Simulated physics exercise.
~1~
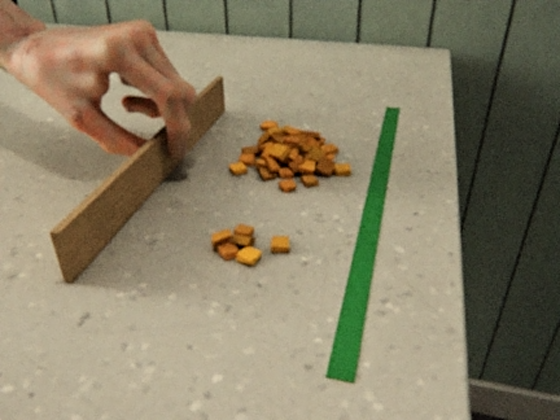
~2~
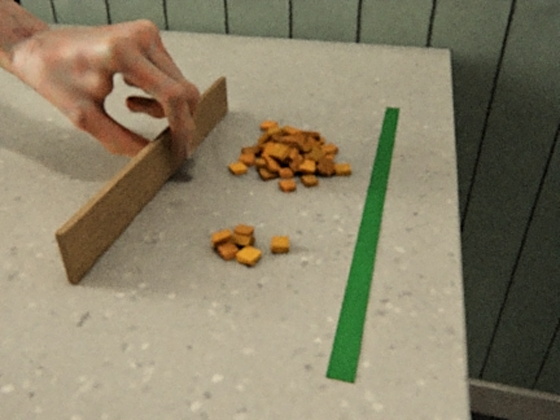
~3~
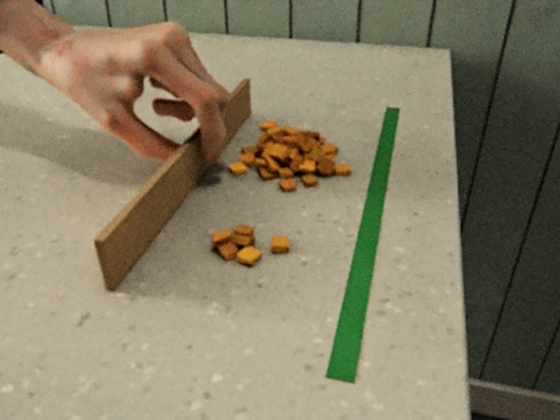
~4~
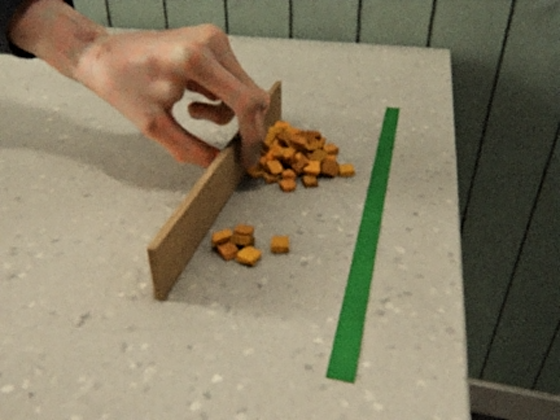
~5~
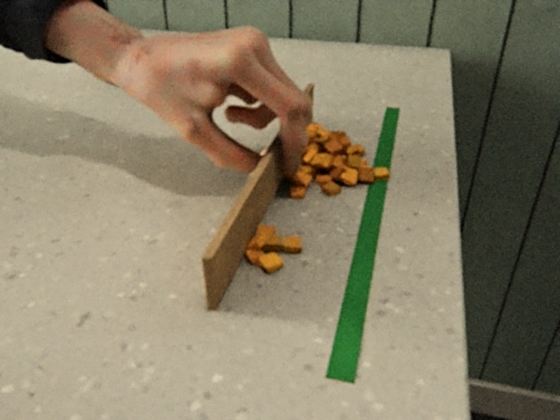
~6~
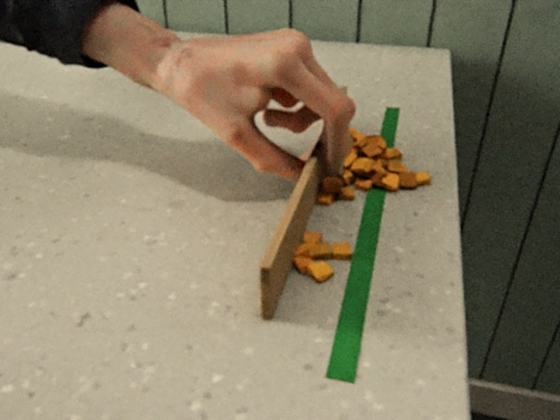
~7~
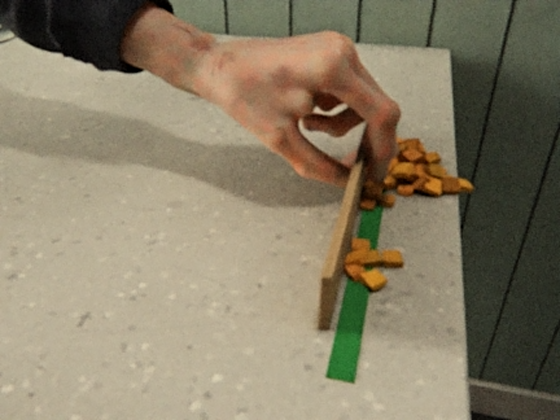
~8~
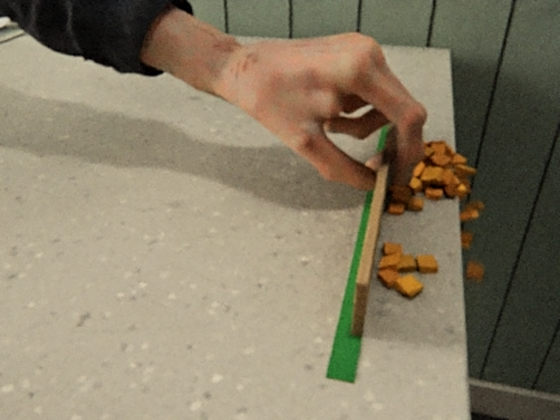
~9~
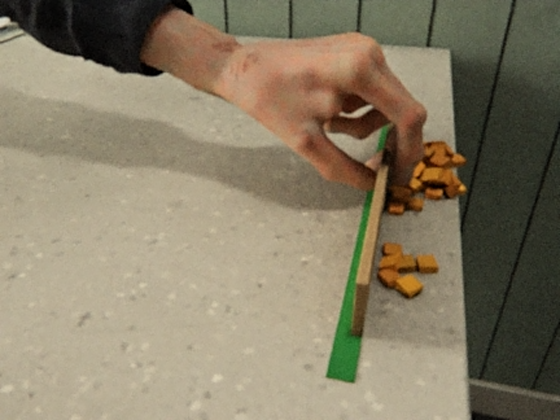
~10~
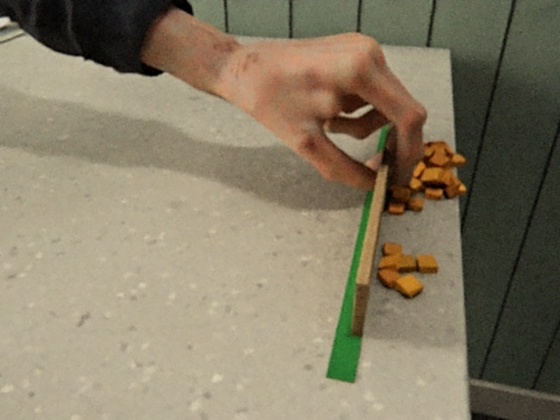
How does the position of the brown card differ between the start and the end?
At the start the card stands well to the left of both orange piles and the green tape. By the end it has moved right and stands at the green tape, near the end of the table.
